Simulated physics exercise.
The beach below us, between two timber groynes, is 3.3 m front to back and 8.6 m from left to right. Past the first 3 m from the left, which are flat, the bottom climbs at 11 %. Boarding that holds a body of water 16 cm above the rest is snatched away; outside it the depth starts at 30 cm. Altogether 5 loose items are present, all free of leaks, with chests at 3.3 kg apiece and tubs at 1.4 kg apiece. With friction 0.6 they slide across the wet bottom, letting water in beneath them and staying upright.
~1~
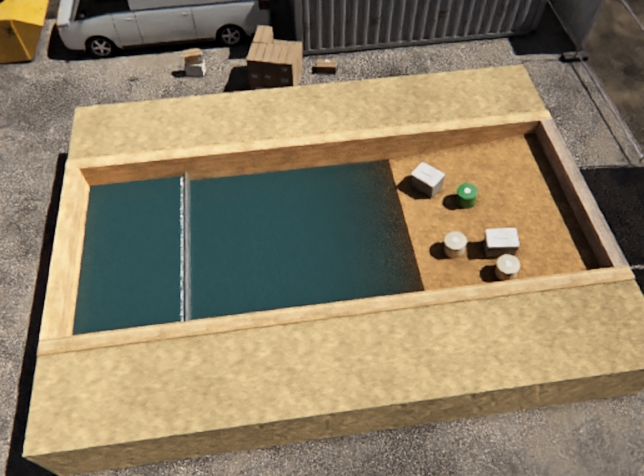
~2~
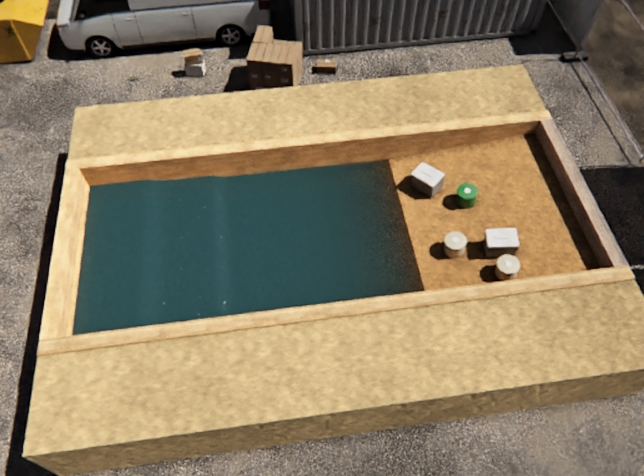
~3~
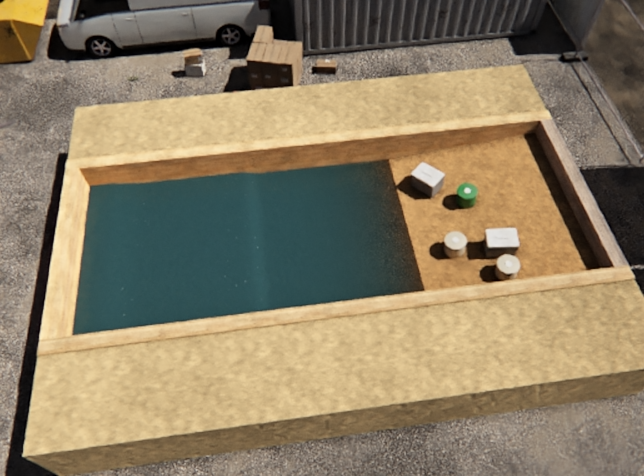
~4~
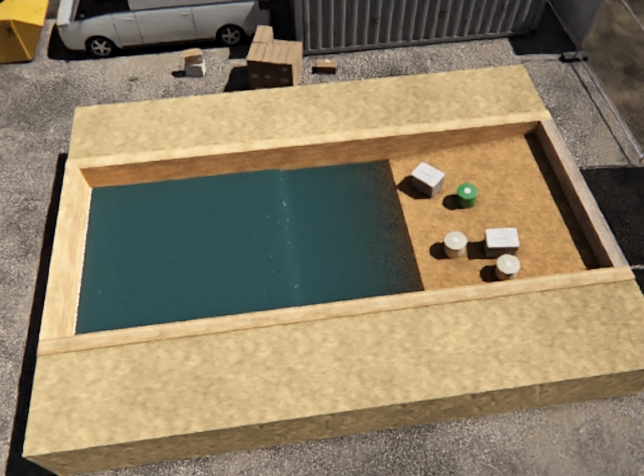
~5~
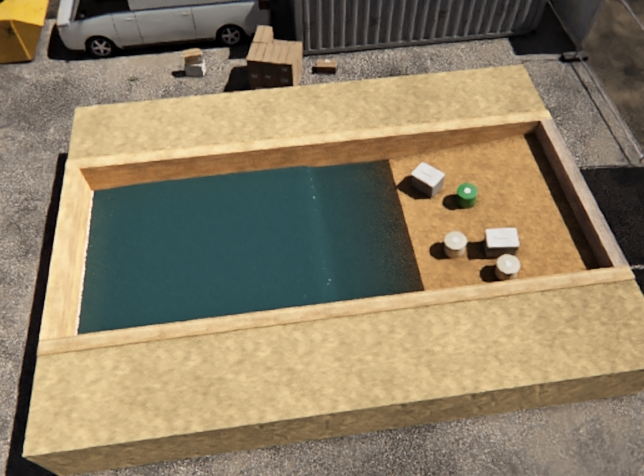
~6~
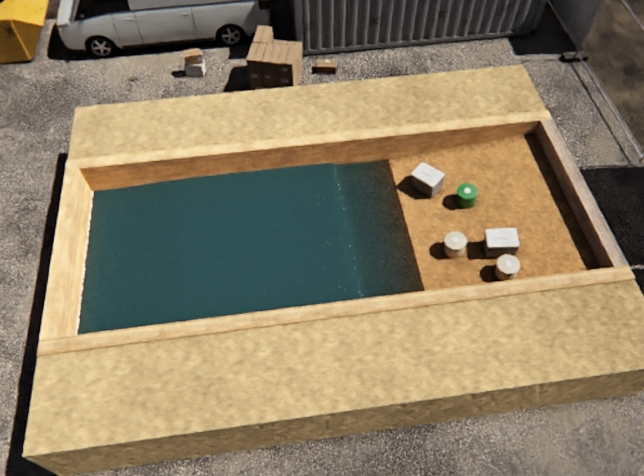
Dark teal water fills the left and middle of a sandy-floored, pale-walled basin, seen from above at an angle, with a white vehicle and a small brown structure behind it. On the bare sand at right sit a green tub, two pale tubs and two whitish chests. A white line across the water at left gives way to a faint ripple travelling rightward, while the objects and camera stay still.
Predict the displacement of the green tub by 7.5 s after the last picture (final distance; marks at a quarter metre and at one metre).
It relocates a long way.
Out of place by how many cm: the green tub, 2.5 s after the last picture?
Shift by then: About 20 cm.
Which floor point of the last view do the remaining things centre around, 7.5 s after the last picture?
Centre of the remaining things: Roughly (336, 246).
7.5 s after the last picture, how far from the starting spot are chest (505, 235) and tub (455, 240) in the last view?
Respectively 250 and 200 centimetres.
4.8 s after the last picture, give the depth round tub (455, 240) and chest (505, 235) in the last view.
First about 7 cm, second about 3 cm.
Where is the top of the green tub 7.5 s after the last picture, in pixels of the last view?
Position estimate: Close to (331, 207).
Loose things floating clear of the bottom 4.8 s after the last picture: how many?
Total: 5.
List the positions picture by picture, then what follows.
The green tub at (469, 191), on the bottom; 18.7 m2 under water; 0 of 5 have shifted, in the first frame.
The green tub at (469, 191) rests on the ground; water covers 18.7 m2; 0 of 5 have shifted, in the second frame.
The green tub at (469, 191) rests on the ground; water covers 18.7 m2; 0 of 5 have shifted, in the third frame.
The green tub at (469, 191), on the bottom; water covers 18.7 m2; 0 of 5 have shifted, in the fourth frame.
The green tub at (469, 191), on the bottom; 18.7 m2 under water; 0 of 5 have shifted, in the fifth frame.
The green tub at (469, 191), on the bottom; water covers 18.7 m2; 0 of 5 have shifted, in the sixth frame.
Then, 0.6 s after the last picture the green tub is near (469, 191), 0.0 m from its start, aground; 0 afloat.
Then, 2.5 s after the last picture the green tub is near (480, 186), 0.2 m from its start, afloat; 3 afloat.
Then, 4.8 s after the last picture the green tub is near (419, 195), 0.9 m from its start, afloat; 5 afloat.
Then, 7.5 s after the last picture the green tub is near (331, 207), 2.5 m from its start, afloat; 5 afloat.
